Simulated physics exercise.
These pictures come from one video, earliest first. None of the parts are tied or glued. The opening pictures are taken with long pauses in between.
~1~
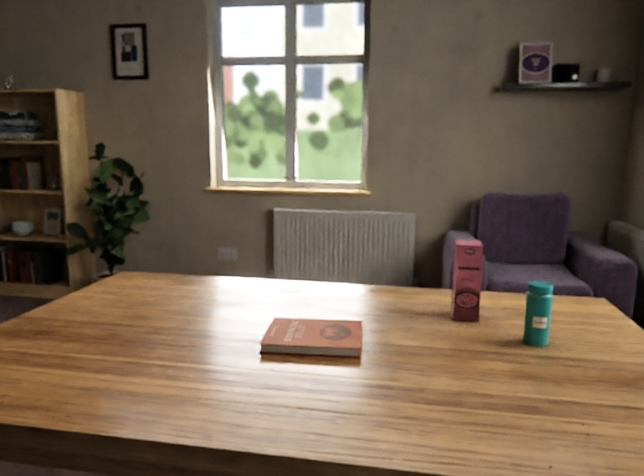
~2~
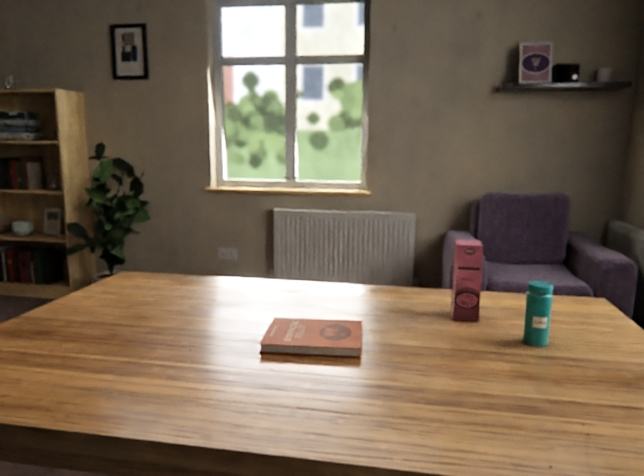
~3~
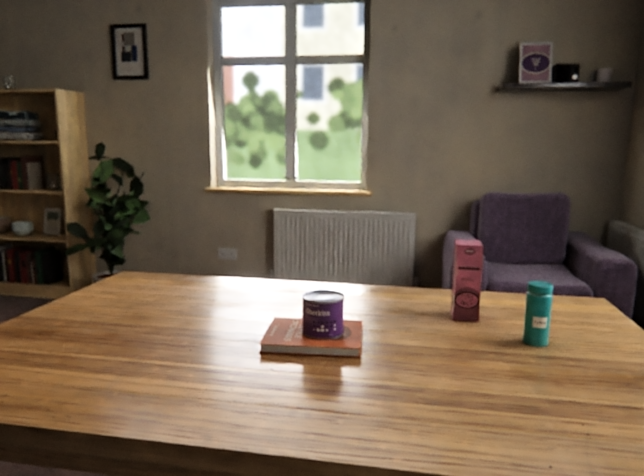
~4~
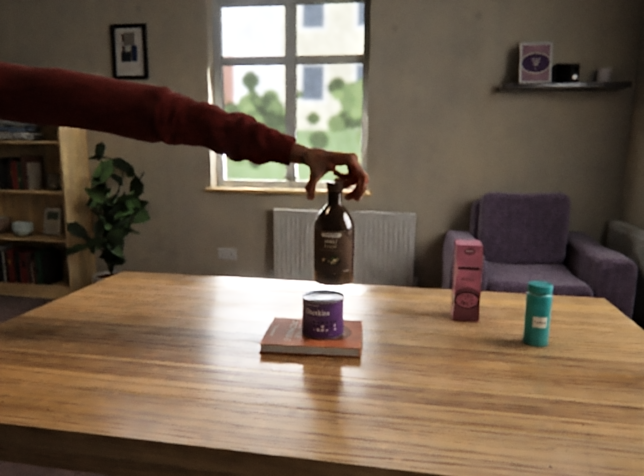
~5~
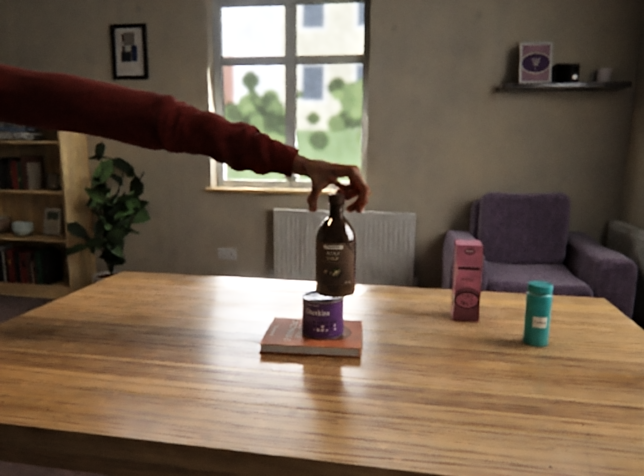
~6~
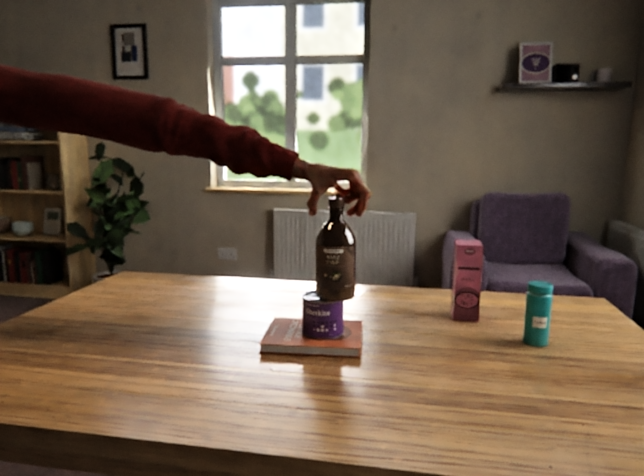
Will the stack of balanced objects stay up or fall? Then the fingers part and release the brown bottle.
Well, the stack stays in one piece.
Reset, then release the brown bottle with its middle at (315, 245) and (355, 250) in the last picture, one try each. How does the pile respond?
Case A: It does not fall; case B: It comes down.
Then, 0.70 s on from there, no change.
Then, 1.60 s on from there, brown bottle resting near (337, 248).
In the end, all 5 unmoved. At the end, from the last picture's camera, brown bottle near (337, 248). The pile stays up.
